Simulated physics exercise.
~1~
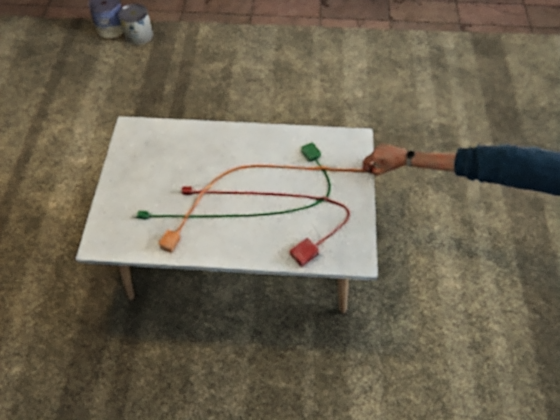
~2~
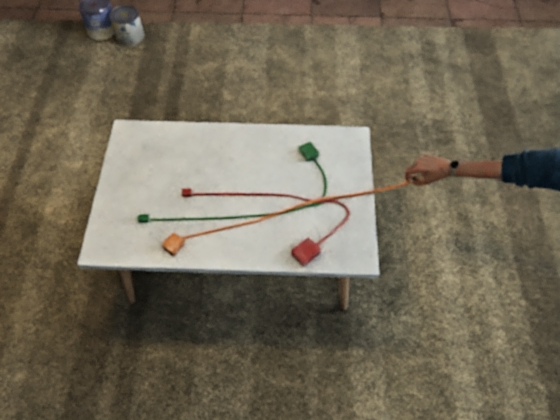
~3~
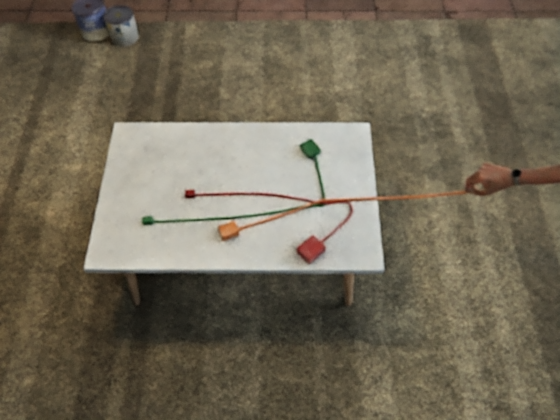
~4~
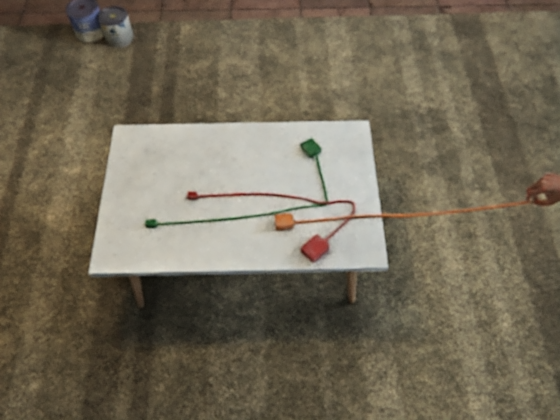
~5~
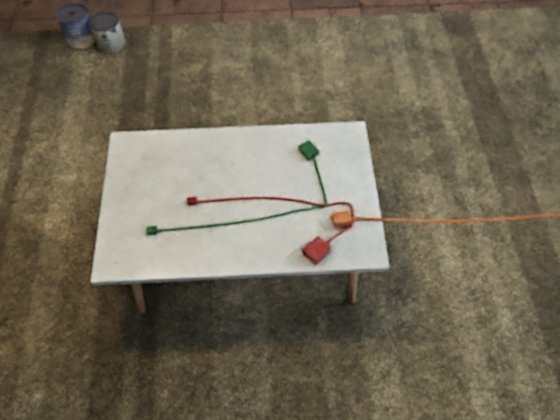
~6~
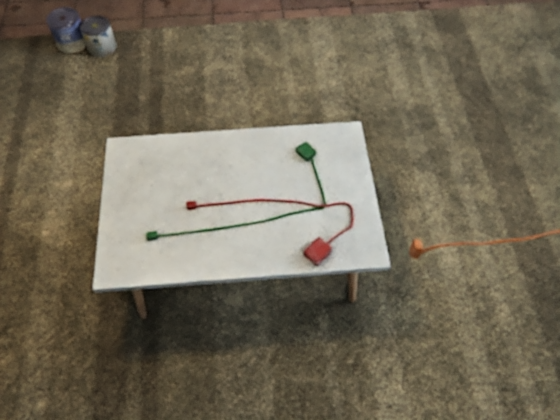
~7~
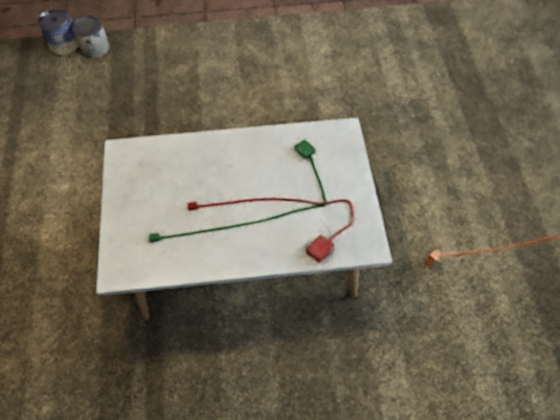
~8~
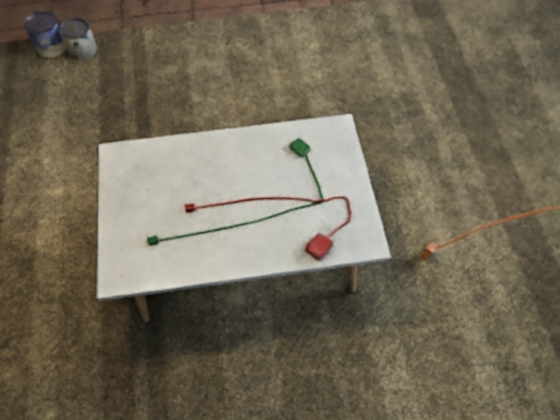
On a white table, a hand pulls the orange lead and charger off the right edge.
